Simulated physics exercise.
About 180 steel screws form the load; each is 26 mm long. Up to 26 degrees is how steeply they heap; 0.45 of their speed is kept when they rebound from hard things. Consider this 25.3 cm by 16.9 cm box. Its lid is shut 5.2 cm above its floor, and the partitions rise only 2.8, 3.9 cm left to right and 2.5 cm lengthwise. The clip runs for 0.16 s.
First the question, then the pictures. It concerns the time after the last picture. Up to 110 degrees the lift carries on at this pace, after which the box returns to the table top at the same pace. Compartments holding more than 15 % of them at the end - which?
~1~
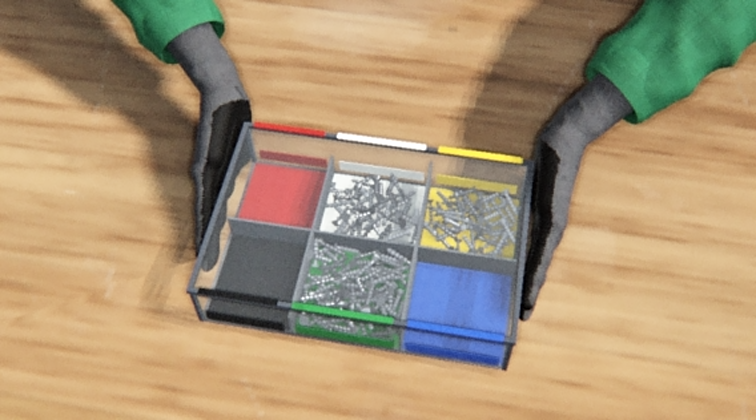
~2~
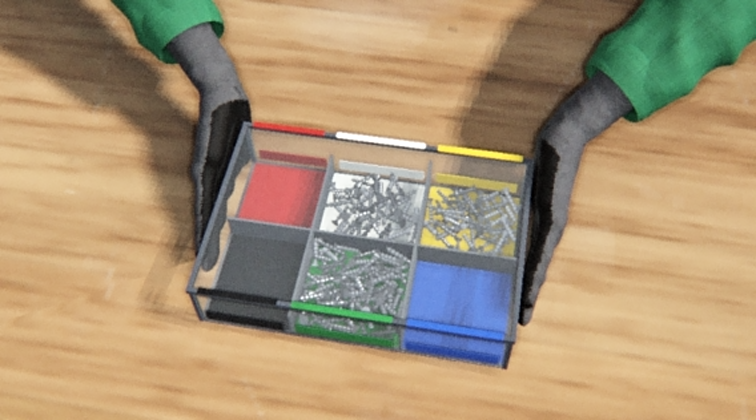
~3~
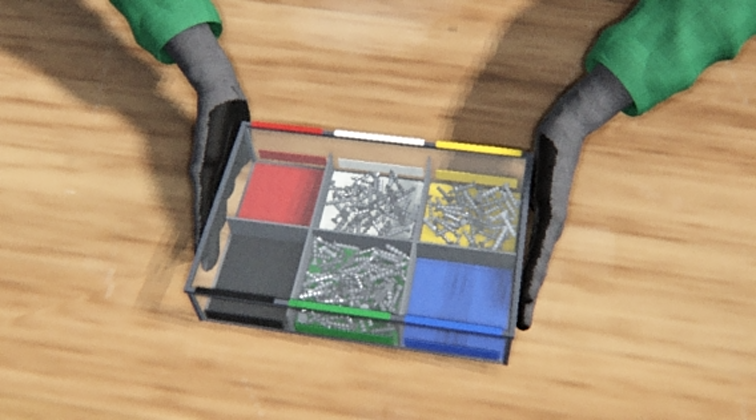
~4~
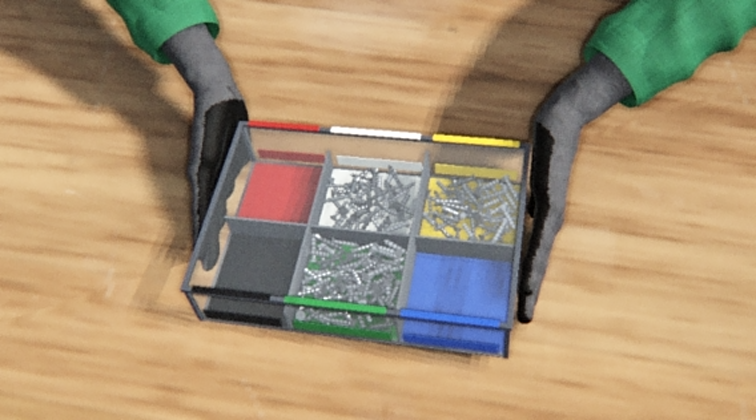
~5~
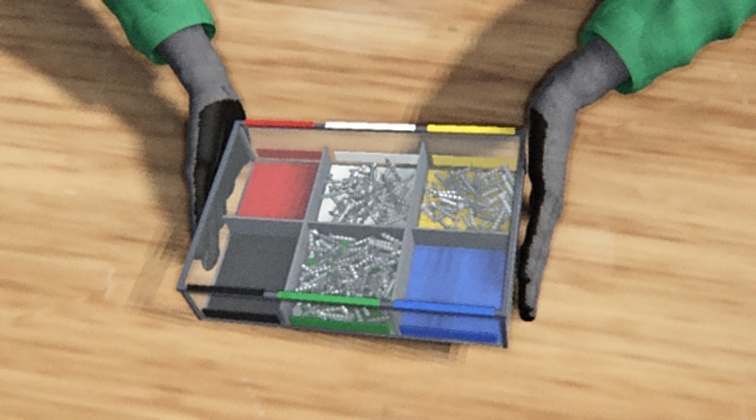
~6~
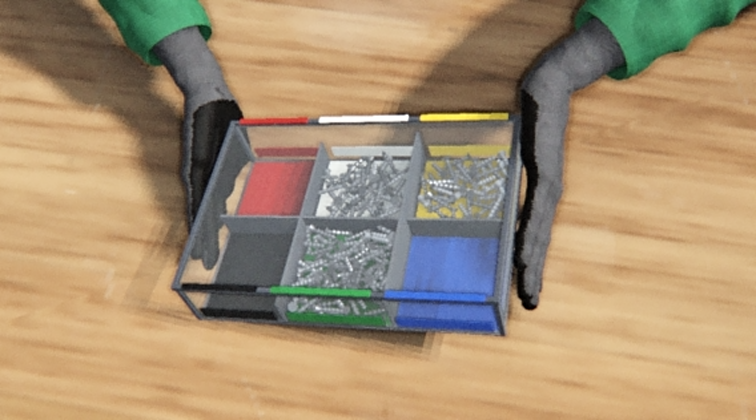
Red compartment yes, blue compartment no, green compartment no, yellow compartment yes, white compartment no, black compartment yes.
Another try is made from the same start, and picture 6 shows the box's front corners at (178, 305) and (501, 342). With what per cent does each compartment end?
Red 0, blue 25, green 45, yellow 0, white 0, black 30.
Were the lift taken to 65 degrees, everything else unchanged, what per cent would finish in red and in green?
In per cent, red 5 and green 35.
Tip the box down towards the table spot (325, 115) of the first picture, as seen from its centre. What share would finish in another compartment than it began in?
Something like 50 per cent of the pieces.
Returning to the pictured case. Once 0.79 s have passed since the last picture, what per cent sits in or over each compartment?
Red 20; blue 0; green 20; yellow 25; white 15; black 25.
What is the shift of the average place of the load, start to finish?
I'd put the distance at roughly 8.5 cm.
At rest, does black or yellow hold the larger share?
Fuller: Black.
Then, 0.79 s after the last picture, tilt 110 degrees; red 20 %, green 20 %, yellow 25 %, white 15 %, black 25 %.
Then, 1.32 s after the last picture, tilt 49 degrees; red 35 %, yellow 25 %, black 40 %.
Then, 1.91 s after the last picture, tilt 0 degrees; red 35 %, yellow 20 %, black 40 %.
In the end, red 35 %, blue 0 %, green 0 %, yellow 20 %, white 0 %, black 40 %.
